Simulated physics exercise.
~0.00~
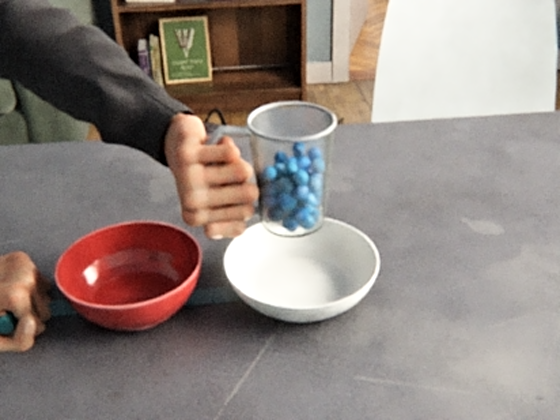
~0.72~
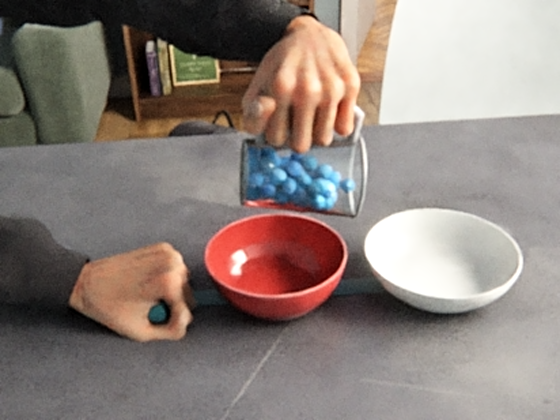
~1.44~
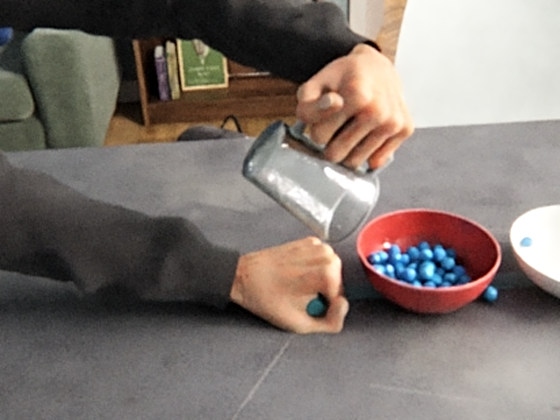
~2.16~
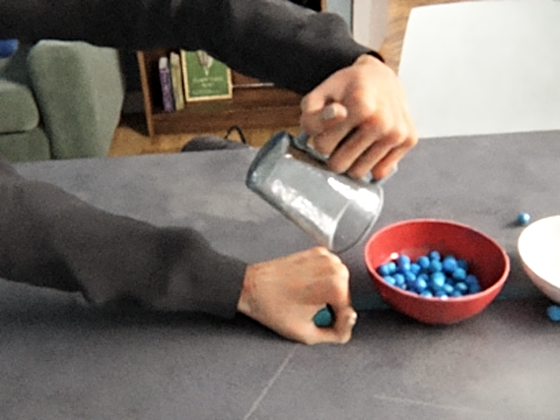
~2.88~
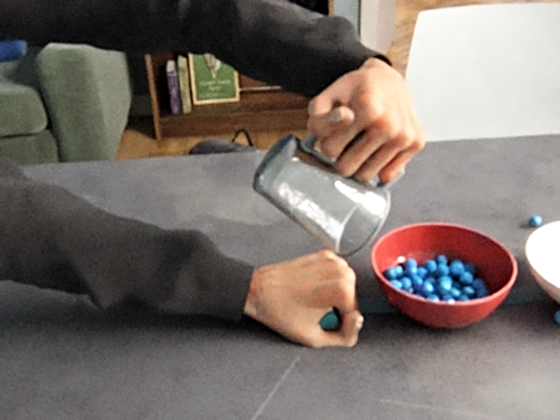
Blue balls tumbled from a clear cup into a red bowl as one hand tipped it and the other slid the joined red and white bowls to the right; most ended up in the red bowl, with a few loose on the table.
